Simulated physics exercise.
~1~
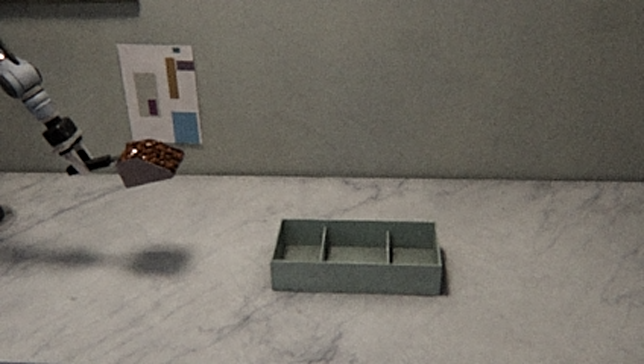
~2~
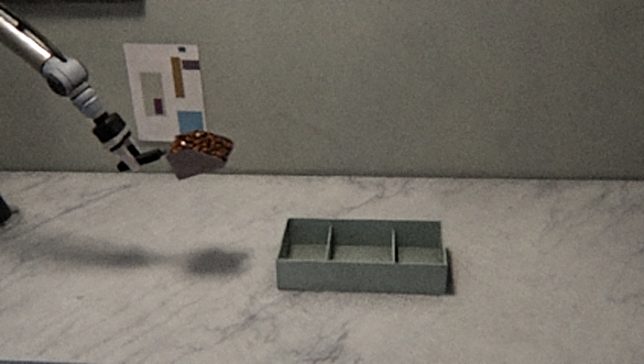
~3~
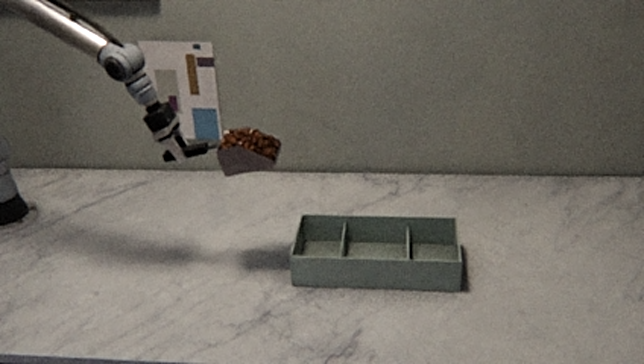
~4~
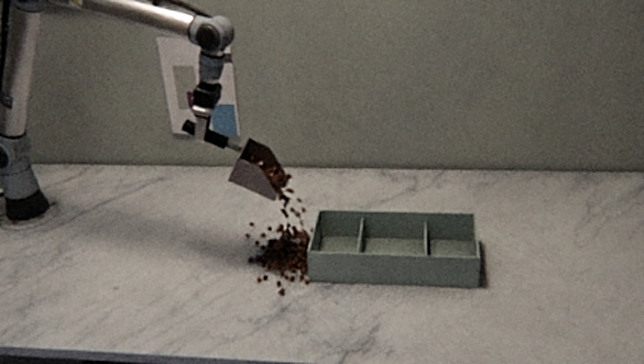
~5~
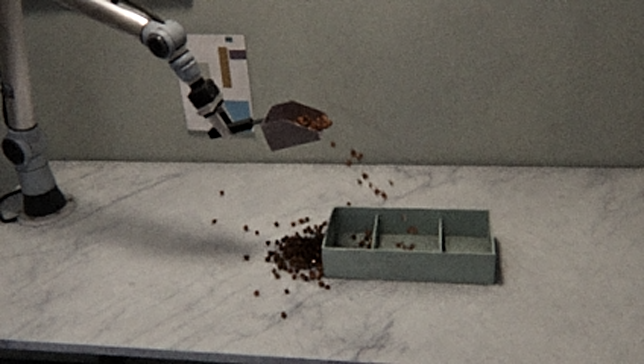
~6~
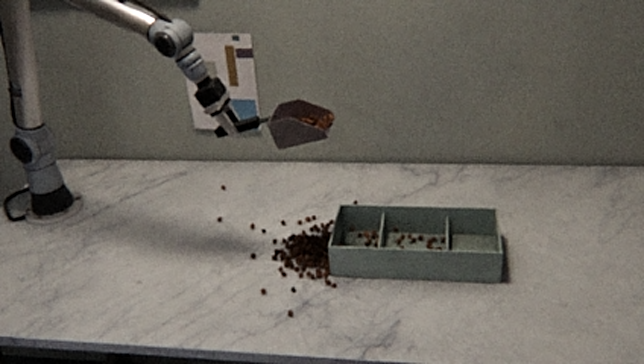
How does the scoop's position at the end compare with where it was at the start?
At the start the scoop is over the left part of the table, well to the left of the tray and overlapping the bottom of the poster. By the end it is farther right and a little higher, just up and to the left of the tray.
